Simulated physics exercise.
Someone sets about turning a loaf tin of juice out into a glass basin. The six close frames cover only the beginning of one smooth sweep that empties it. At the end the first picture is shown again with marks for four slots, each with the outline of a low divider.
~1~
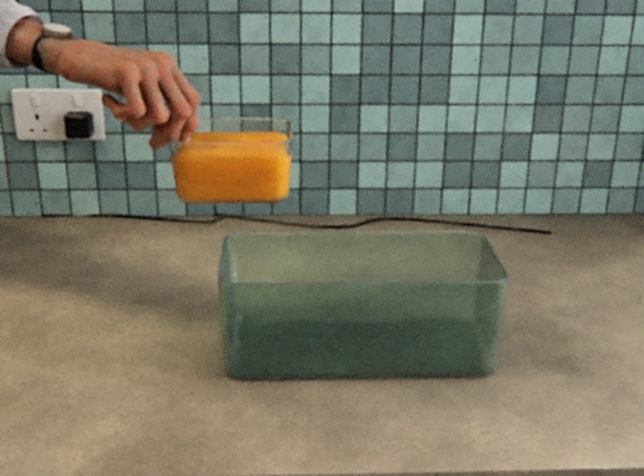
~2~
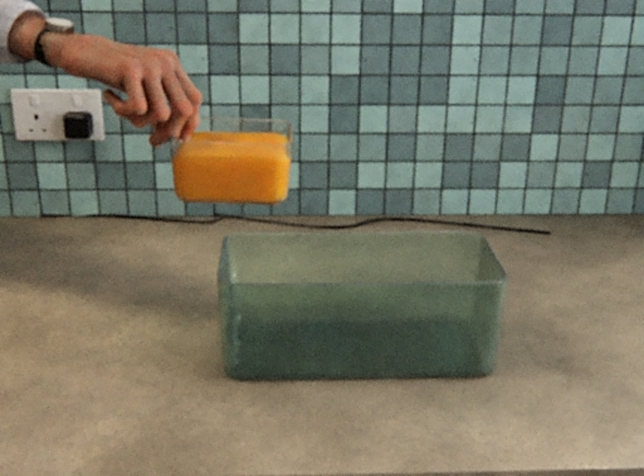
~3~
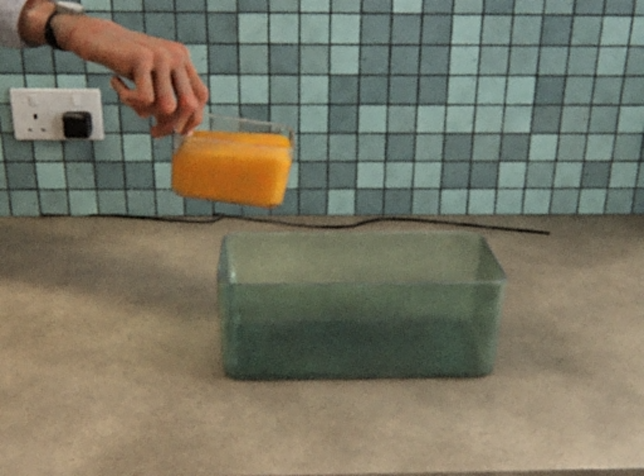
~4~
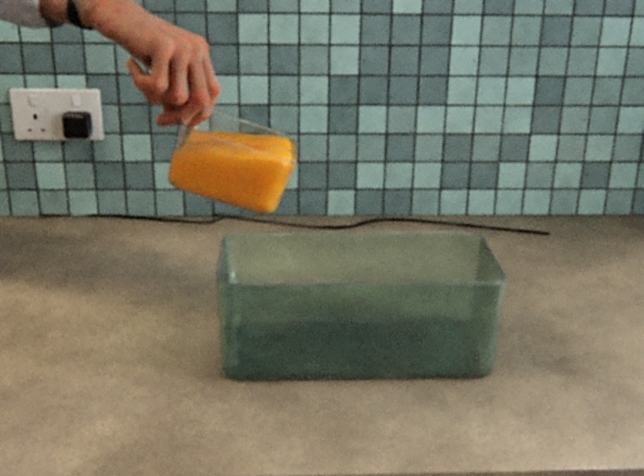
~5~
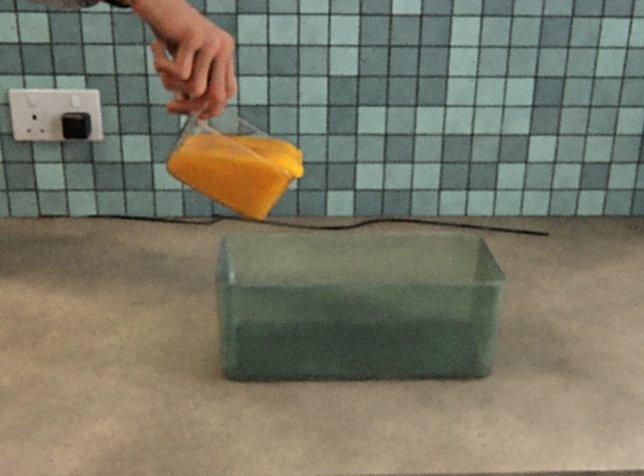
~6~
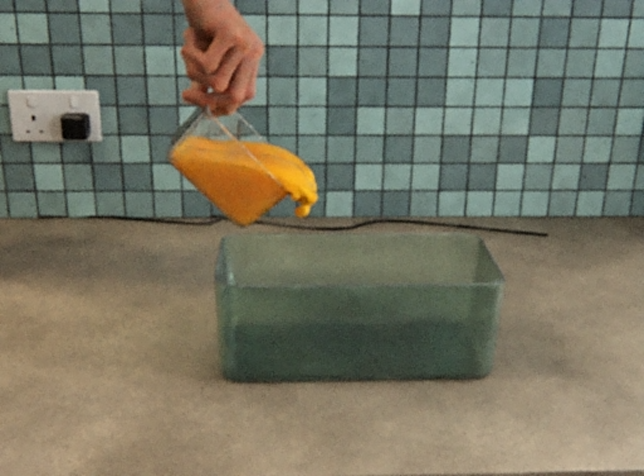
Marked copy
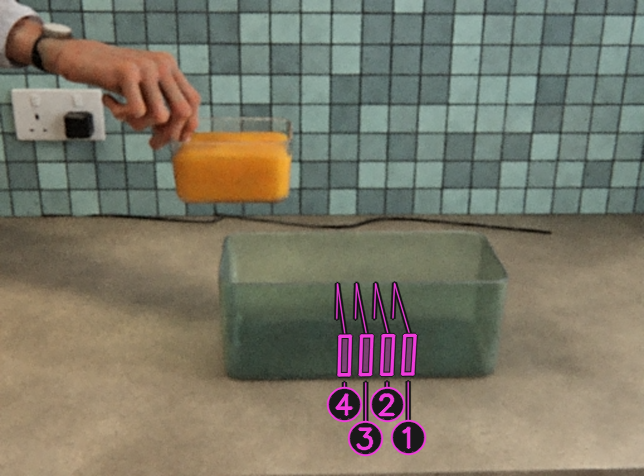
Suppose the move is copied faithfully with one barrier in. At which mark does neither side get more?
Choose 4.
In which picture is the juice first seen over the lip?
In picture 5.
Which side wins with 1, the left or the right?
More ends on the left.
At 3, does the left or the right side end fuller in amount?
More ends on the left.
On the marked copy, 1 at (408, 381); 2 at (387, 382); 3 at (365, 382); 4 at (344, 382).
For place 1, about 95 % ends left of the wall and 4 % right of it.
For place 2, about 93 % ends left of the wall and 6 % right of it.
For place 3, about 87 % ends left of the wall and 10 % right of it; 3 % is lost outside.
For place 4, about 51 % ends left of the wall and 48 % right of it.
